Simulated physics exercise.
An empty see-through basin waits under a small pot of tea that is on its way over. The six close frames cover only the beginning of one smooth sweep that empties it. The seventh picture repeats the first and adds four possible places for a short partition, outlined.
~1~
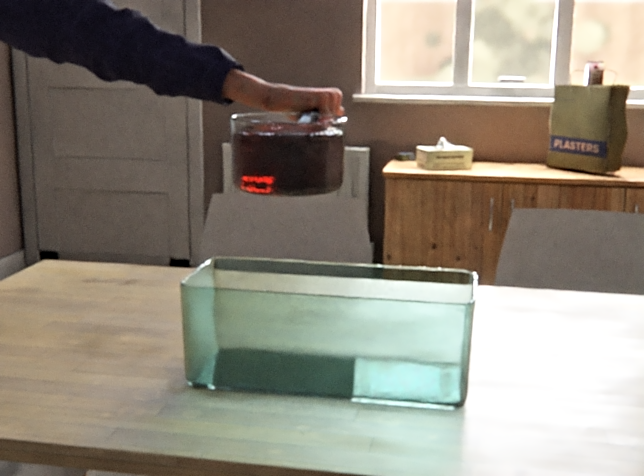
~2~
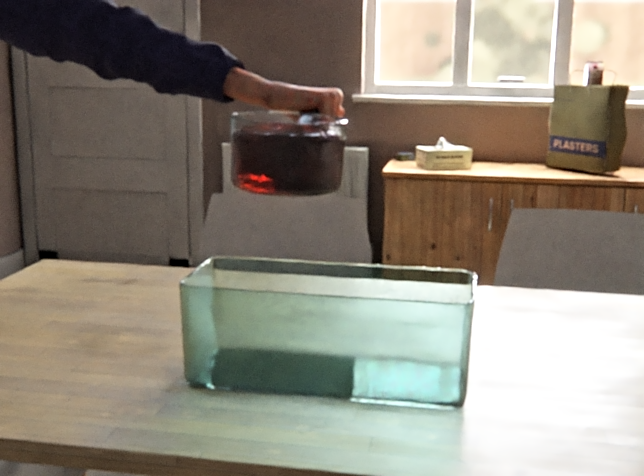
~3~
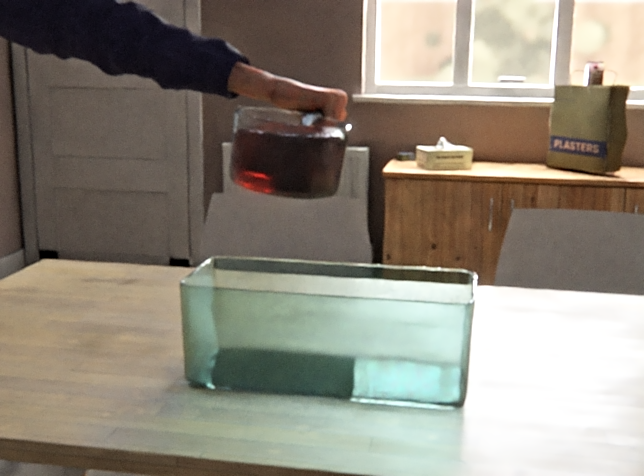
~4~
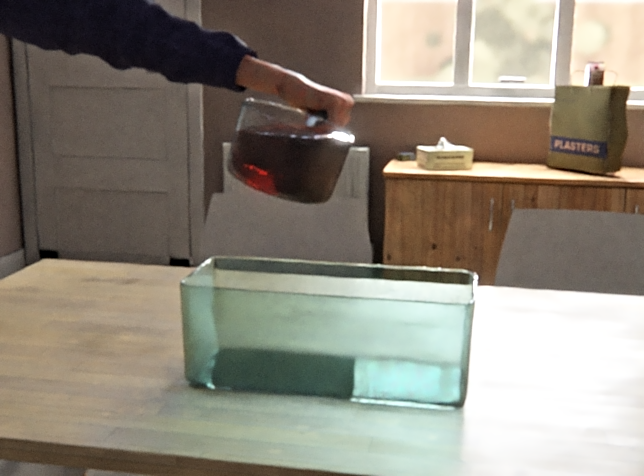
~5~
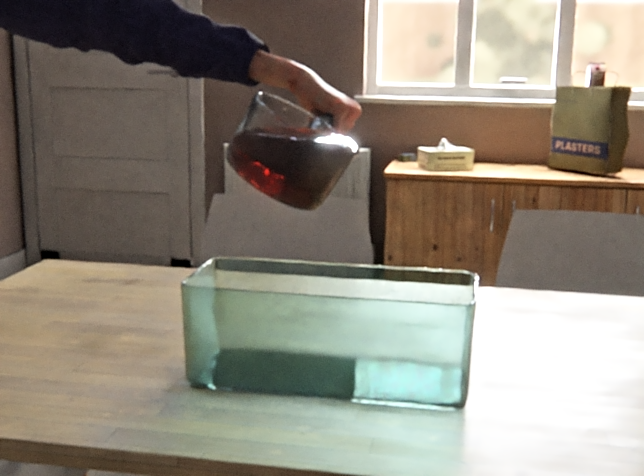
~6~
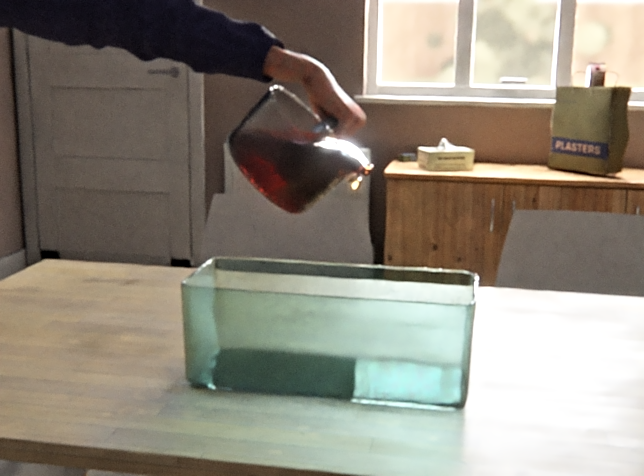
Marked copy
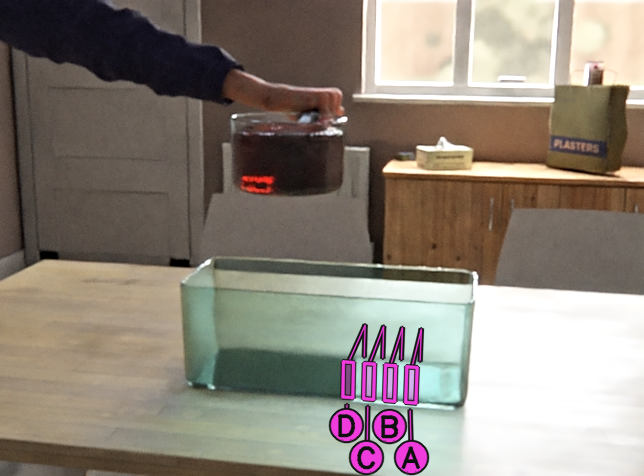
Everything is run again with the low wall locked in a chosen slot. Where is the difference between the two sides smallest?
Go for C.
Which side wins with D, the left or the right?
The right one.
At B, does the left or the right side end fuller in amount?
The left one.
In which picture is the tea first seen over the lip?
Picture 5.
On the marked copy, A at (410, 410); B at (388, 408); C at (367, 406); D at (346, 404).
If A is chosen, about 78 % ends left of the wall and 15 % right of it; 7 % is lost outside.
If B is chosen, about 66 % ends left of the wall and 30 % right of it; 3 % is lost outside.
If C is chosen, about 52 % ends left of the wall and 46 % right of it.
If D is chosen, about 30 % ends left of the wall and 68 % right of it.
